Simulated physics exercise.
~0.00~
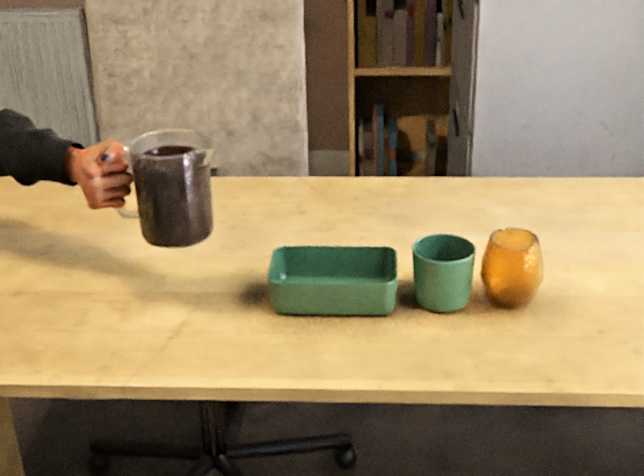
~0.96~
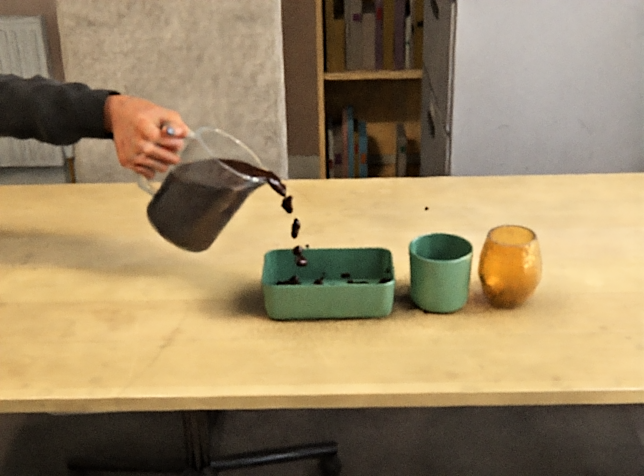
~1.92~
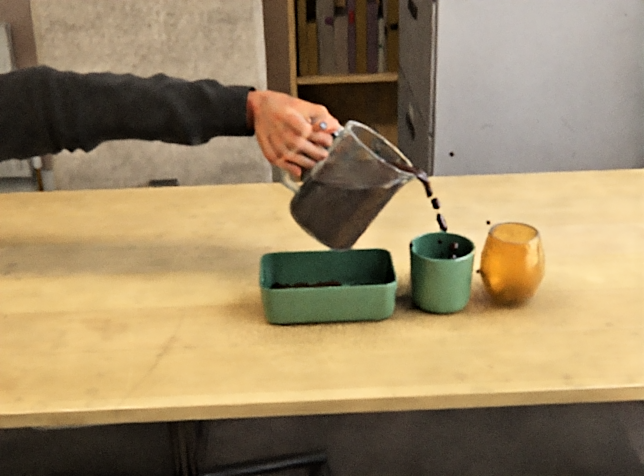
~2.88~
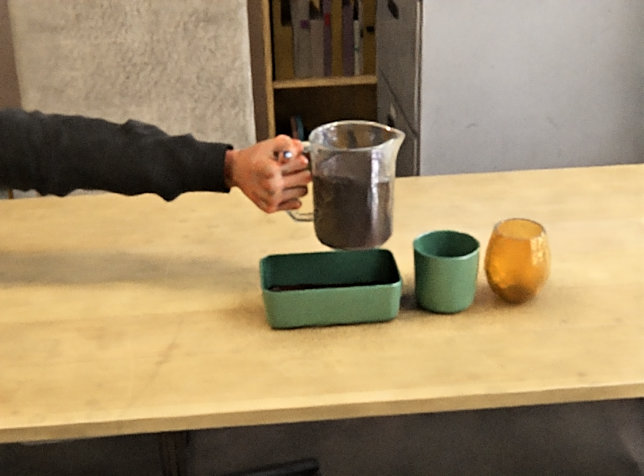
On a pale wooden table, a green oblong tub, a green mug and an amber stemless glass stand in a row, while a hand holds a glass jug of dark coffee above the table at the left. The hand moves the jug right and tips it, so that coffee falls into the tub in broken drops. Still tilted, the jug sweeps right and the coffee drops into the mug. The hand then brings the jug level above the tub, and the pouring stops. Dark coffee lies in the tub, and the jug still holds plenty.
